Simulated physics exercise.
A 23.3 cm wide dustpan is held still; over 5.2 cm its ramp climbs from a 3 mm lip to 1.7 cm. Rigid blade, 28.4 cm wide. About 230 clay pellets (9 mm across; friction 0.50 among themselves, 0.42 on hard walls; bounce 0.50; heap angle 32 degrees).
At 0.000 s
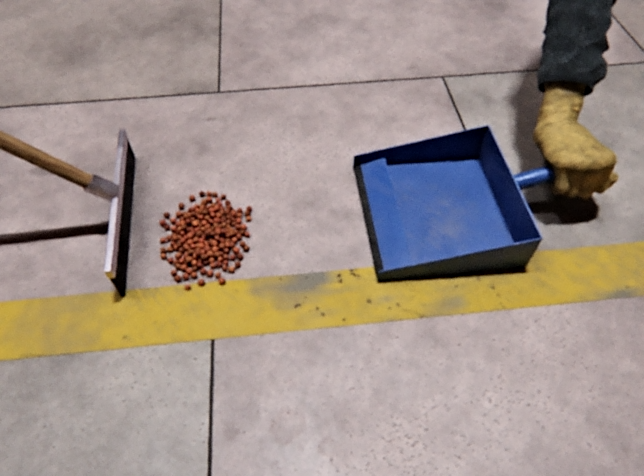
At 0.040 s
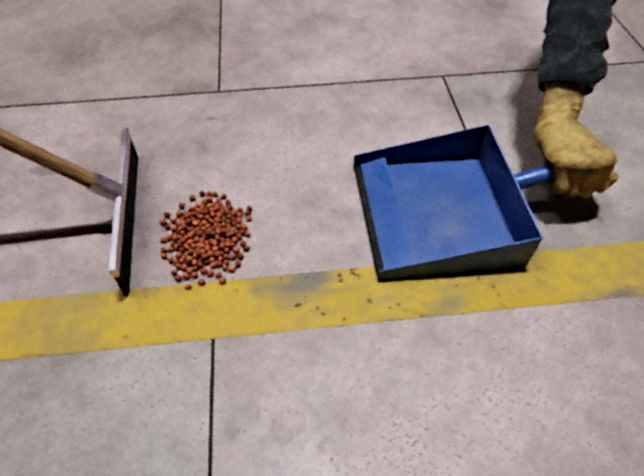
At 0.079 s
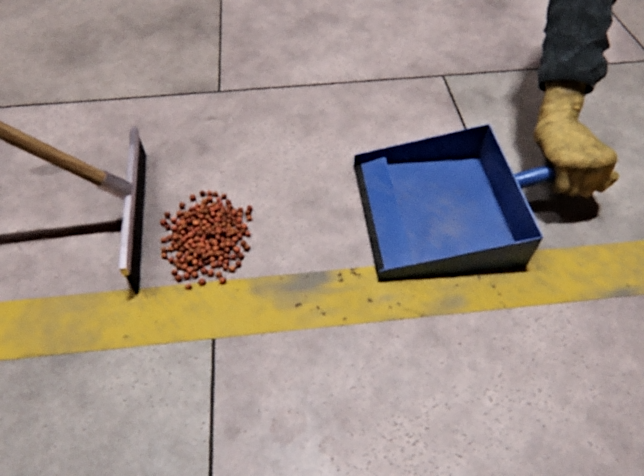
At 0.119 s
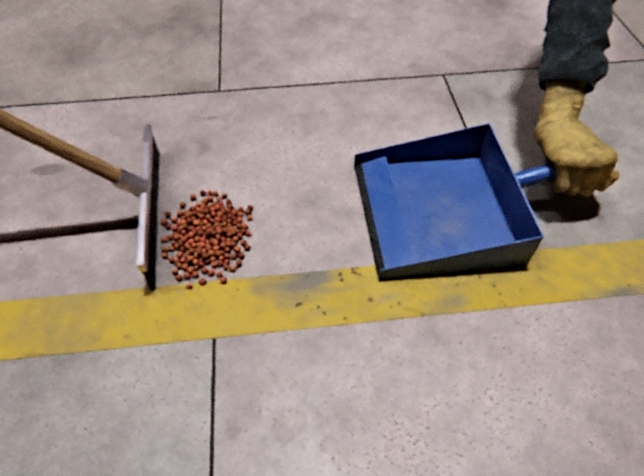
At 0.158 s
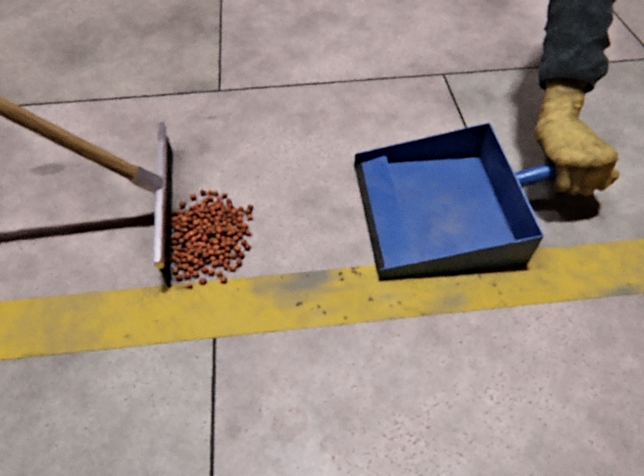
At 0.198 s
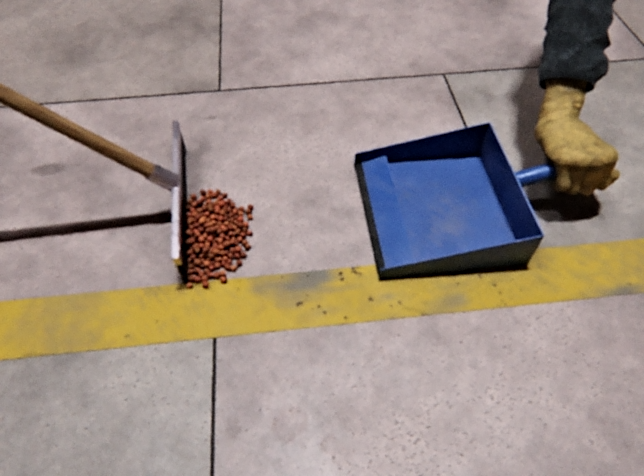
A rigid blade slides right and pushes into clay pellets while a gloved hand holds a blue dustpan still.
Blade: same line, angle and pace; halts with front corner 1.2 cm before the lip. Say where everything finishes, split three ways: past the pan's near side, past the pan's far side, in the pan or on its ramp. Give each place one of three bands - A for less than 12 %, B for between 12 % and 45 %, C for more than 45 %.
Near side, band A; far side, band A; pan, band C.
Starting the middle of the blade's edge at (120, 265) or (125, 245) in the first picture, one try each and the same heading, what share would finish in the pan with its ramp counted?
Around 55 percent, then around 55 percent.
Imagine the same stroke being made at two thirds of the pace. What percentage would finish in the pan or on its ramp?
Some 50 %.
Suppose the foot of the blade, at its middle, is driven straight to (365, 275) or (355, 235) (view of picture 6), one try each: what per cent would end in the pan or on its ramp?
I'd expect about 25 percent, then about 45 percent.
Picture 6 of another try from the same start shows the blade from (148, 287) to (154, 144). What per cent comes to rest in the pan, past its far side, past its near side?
Pan: 15, far side: 0, near side: 35.
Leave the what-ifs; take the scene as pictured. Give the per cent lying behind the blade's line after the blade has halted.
Estimate: About 15 %.
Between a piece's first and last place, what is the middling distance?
About 26 cm.
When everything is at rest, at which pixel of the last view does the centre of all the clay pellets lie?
(370, 206).
After 0.43 s, middle of the blade 15 cm from the lip; 0 % over the lip, far side 0 %, near side 5 %.
Then, at 0.58 s, middle of the blade 7 cm from the lip; 0 % over the lip, far side 5 %, near side 5 %.
After 0.86 s, middle of the blade 2 cm from the lip; 55 % over the lip, far side 5 %, near side 5 %.
In the end, at 1.3 s, near side 5 %, far side 5 %, pan 50 %, in front of the lip or behind the blade 40 %.
